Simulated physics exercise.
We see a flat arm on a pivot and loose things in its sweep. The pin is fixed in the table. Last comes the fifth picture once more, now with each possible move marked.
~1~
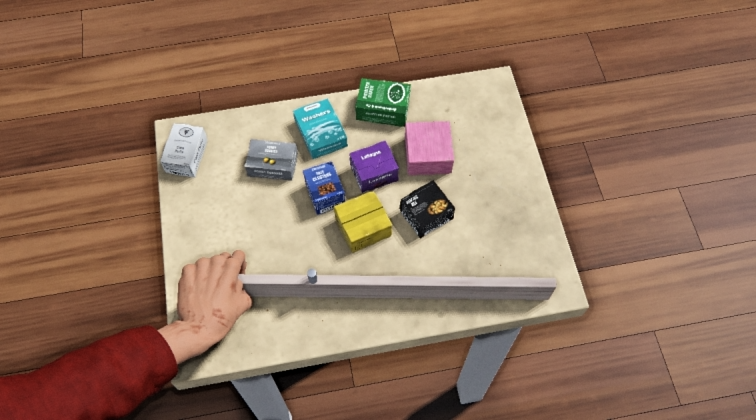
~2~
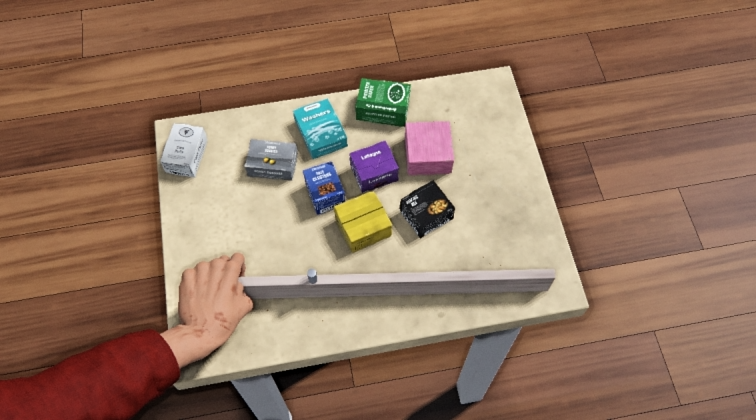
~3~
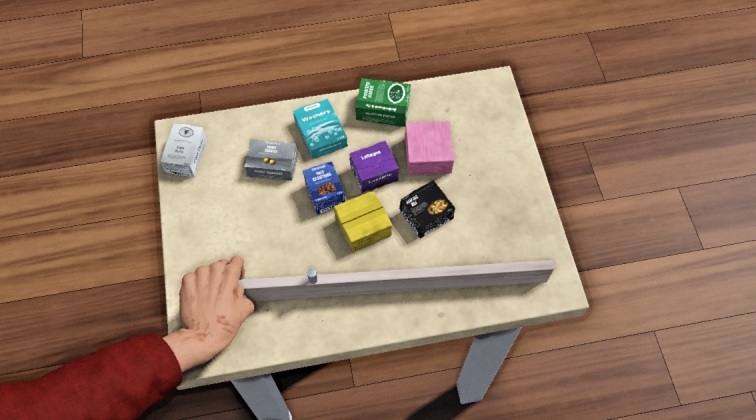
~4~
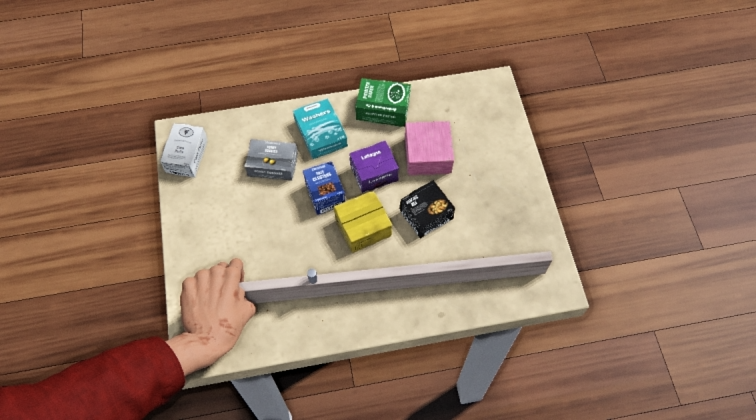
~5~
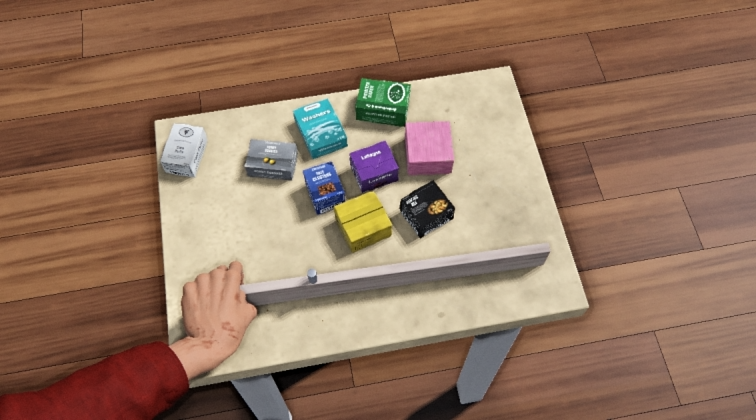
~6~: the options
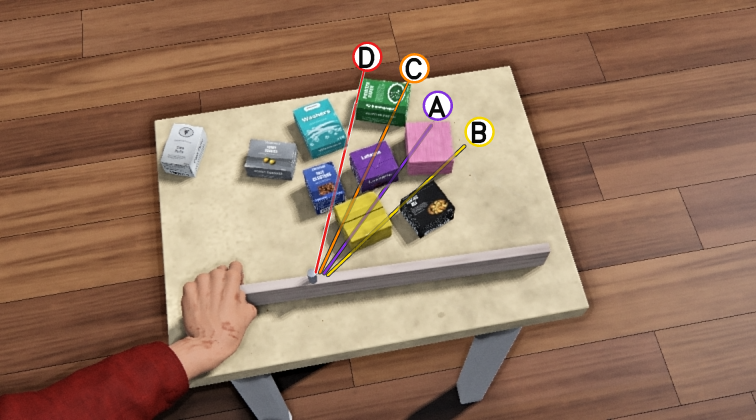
A flat grey bar pivots slightly, its right end swinging up toward the colourful boxes.
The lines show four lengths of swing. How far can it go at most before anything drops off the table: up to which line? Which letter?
It should halt at A.
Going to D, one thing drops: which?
It is the green box.
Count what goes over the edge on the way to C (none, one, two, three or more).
By then, one.
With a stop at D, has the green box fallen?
Yes.
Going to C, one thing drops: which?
It is the green box.
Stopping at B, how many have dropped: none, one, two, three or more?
In all, none.
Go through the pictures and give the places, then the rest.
The first picture shows blue packet (325, 188); turquoise box (320, 128); green box (383, 102).
The second picture shows arm (439, 276); yellow box (363, 222).
The third picture shows arm (438, 272); purple packet (374, 167).
The fourth picture shows arm (438, 267); black packet (427, 209).
The fifth picture shows arm (437, 262); blue packet (325, 188); turquoise box (320, 128); green box (383, 102).
On the copy, A at (380, 196); B at (399, 208); C at (359, 187); D at (337, 183).
On A. First, arm (424, 229); white box (184, 151); green box (383, 102).
Then, arm (402, 201); pink block (427, 142); purple packet (365, 163).
Finally, arm (381, 186); green box (367, 90); turquoise box (307, 122); nothing has fallen.
By contrast, B is safe but short; C drops the green box; D drops the green box.
